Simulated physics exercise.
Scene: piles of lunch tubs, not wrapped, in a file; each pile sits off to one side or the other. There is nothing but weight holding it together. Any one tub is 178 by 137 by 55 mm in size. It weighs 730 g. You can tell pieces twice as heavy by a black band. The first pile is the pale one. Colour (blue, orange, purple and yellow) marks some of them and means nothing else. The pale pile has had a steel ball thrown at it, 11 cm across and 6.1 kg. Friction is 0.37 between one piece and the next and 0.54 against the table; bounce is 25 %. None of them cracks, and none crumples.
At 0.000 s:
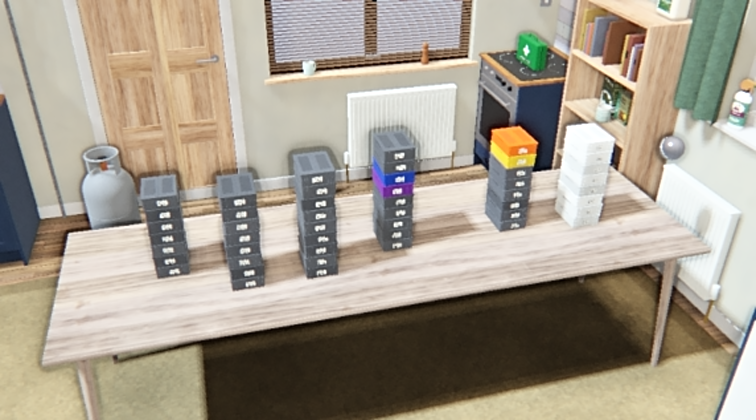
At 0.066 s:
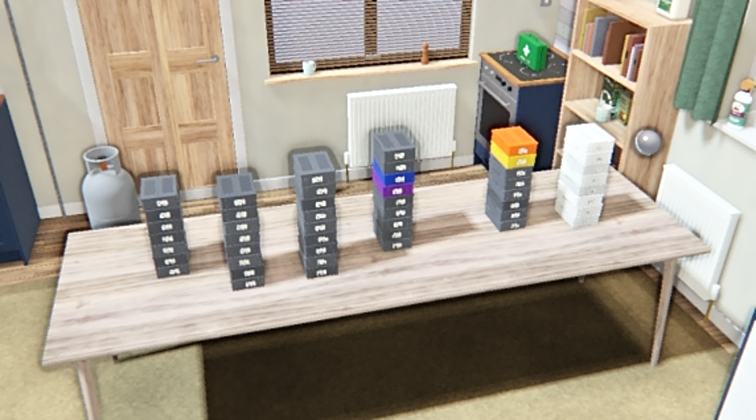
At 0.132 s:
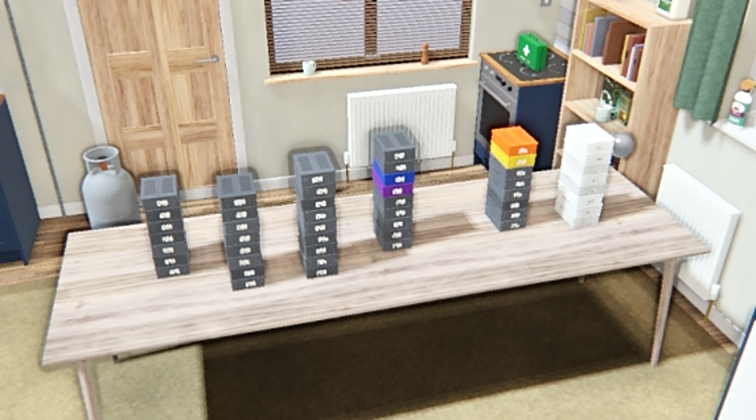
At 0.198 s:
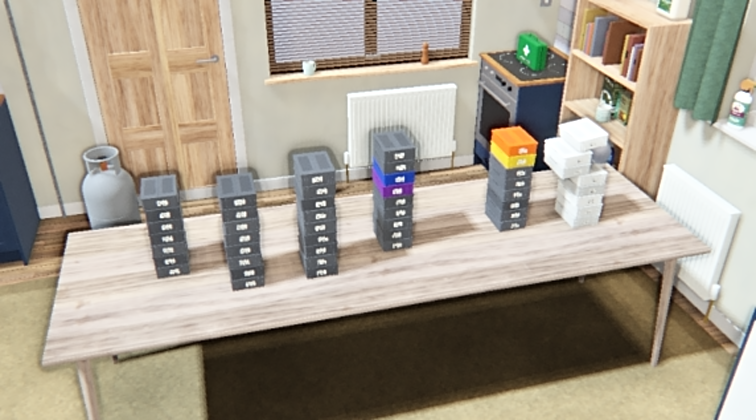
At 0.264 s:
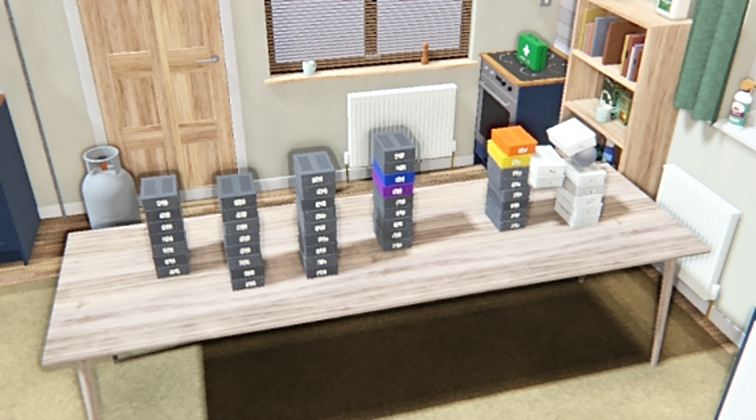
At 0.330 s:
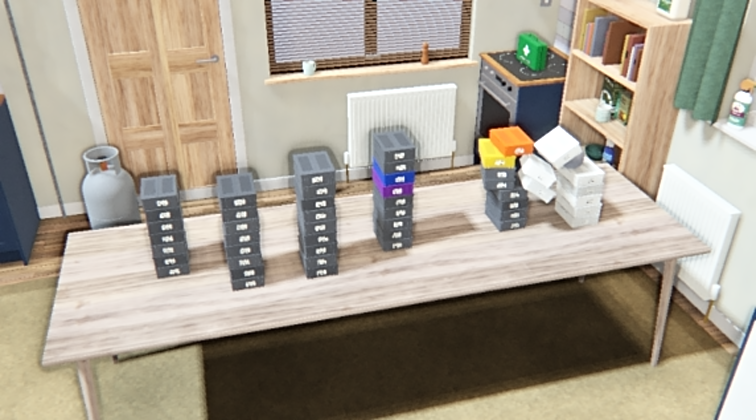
To begin with, a grey ball moves left through the air toward the pale pile of tubs at the right of a wooden table. It strikes the pile, knocking its upper tubs askew and leftward, and then the yellow and orange tubs on the neighbouring pile shift left, while the other dark piles stay still.
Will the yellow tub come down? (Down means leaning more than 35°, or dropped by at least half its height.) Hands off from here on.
It gives way.
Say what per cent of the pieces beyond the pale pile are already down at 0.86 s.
15 %.
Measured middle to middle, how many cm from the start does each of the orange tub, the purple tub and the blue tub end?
Here orange ends up 64 centimetres away, purple 0 centimetres and blue 0 centimetres.
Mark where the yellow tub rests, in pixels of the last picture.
Look near (392, 195) in the last frame.
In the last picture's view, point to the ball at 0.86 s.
Position: About (545, 209).
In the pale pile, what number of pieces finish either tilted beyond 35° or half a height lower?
The total comes to 3.
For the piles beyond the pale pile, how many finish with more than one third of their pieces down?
Total count: 1.
After 0.56 s, 3 of the pale pile down; none of the 41 other tubs down, 7 disturbed; yellow tub leaning 3°; orange tub leaning 6°.
After 0.86 s, 3 of the pale pile down; 7 of the 41 other tubs down; yellow tub leaning 54°, 20 cm lower; orange tub leaning 31°, 26 cm lower.
At rest (2.5 s), 3 of the pale pile down; 7 of the 41 other tubs down; yellow tub on its side; orange tub upside down; purple tub unmoved. As the last picture would show them, middles, yellow tub near (392, 195), orange tub near (451, 267).
